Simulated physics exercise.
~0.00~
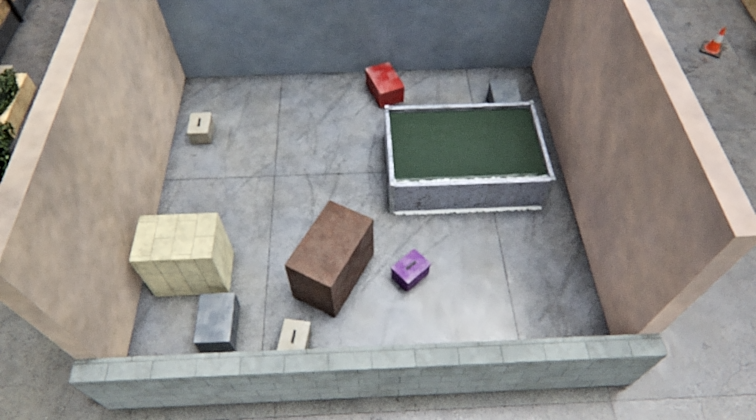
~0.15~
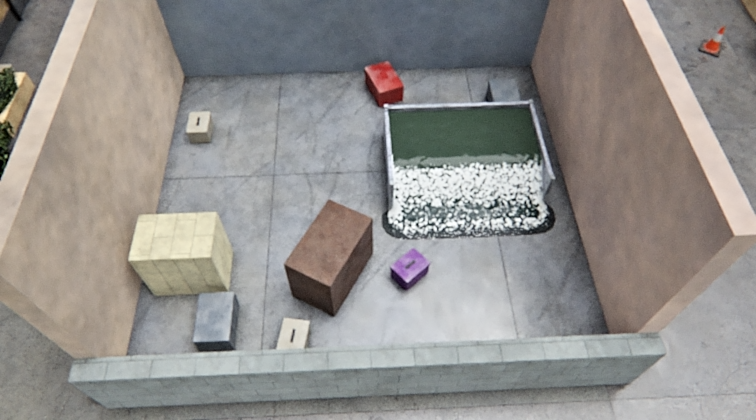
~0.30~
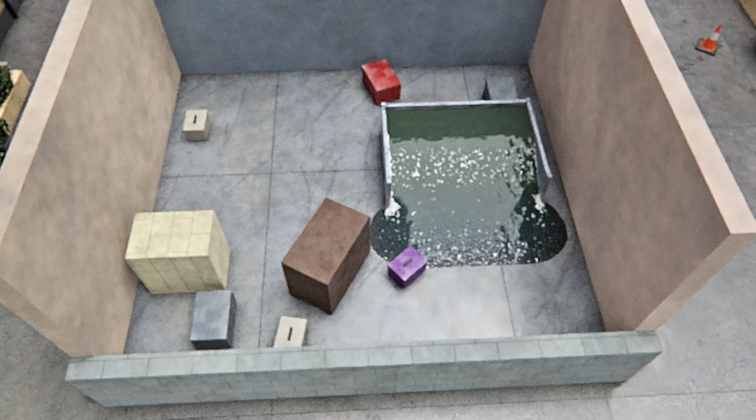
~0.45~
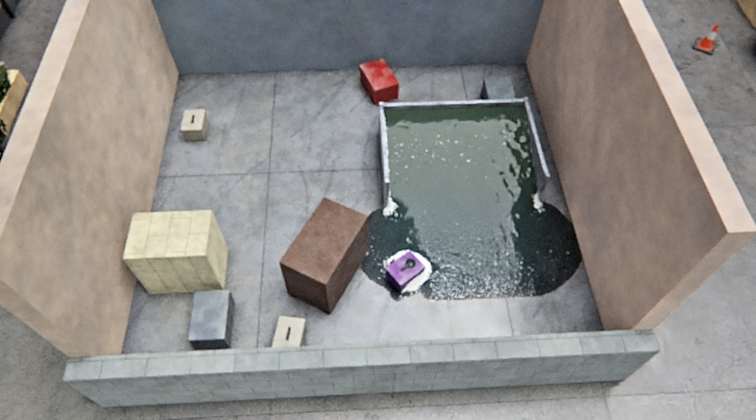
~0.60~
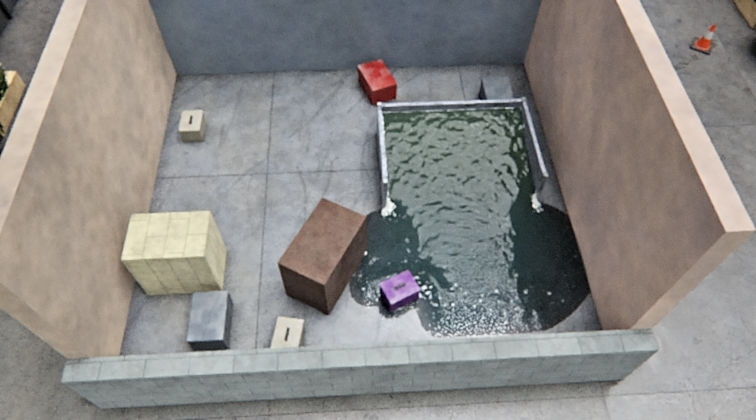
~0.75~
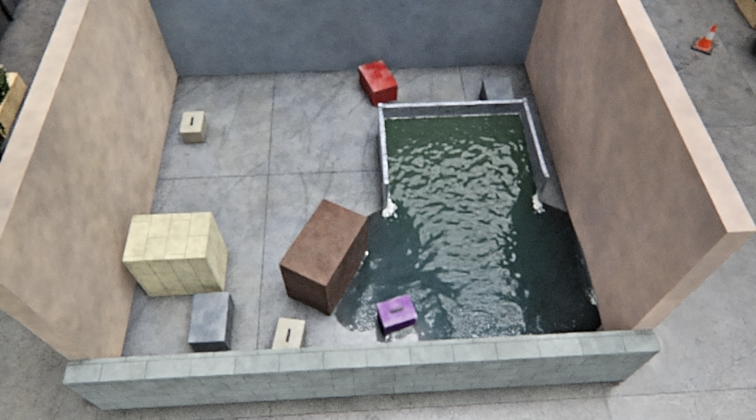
Green water pouring from an opened tank across a walled courtyard floor, pushing a small purple box toward the near wall.
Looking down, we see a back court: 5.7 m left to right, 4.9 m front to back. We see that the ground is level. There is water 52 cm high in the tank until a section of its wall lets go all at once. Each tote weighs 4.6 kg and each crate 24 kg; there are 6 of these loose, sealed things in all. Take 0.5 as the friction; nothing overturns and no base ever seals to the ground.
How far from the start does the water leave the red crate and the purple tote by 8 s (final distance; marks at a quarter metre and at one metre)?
My prediction: The red crate stays about where it was; the purple tote ends a long way off.
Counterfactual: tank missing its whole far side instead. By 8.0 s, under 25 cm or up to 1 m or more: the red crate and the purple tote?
The red crate is swept a long way; the purple tote remains where it was.
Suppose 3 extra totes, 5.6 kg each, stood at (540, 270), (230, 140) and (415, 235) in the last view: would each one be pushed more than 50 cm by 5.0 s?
Beyond it, within it, beyond it.
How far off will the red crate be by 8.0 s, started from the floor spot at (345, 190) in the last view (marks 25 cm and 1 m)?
Short answer: It hardly moves.
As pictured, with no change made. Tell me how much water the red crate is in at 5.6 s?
Near 3 cm deep.
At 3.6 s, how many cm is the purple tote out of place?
About 300 cm out of place.
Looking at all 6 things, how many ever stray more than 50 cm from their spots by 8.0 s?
Total: 3.
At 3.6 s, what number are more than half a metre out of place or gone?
Count: 3.
After 1.6 s the red crate is near (378, 75), 0.0 m from its start, aground; the purple tote is near (364, 338), 1.1 m from its start, afloat; 1 afloat.
After 3.6 s the red crate is near (378, 75), 0.0 m from its start, aground; the purple tote is near (168, 340), 2.9 m from its start, afloat; 2 afloat.
After 5.6 s the red crate is near (378, 75), 0.0 m from its start, aground; the purple tote is near (236, 345), 2.2 m from its start, afloat; 1 afloat.
After 8.0 s the red crate is near (378, 75), 0.0 m from its start, aground; the purple tote is near (293, 315), 1.5 m from its start, afloat; 3 afloat.
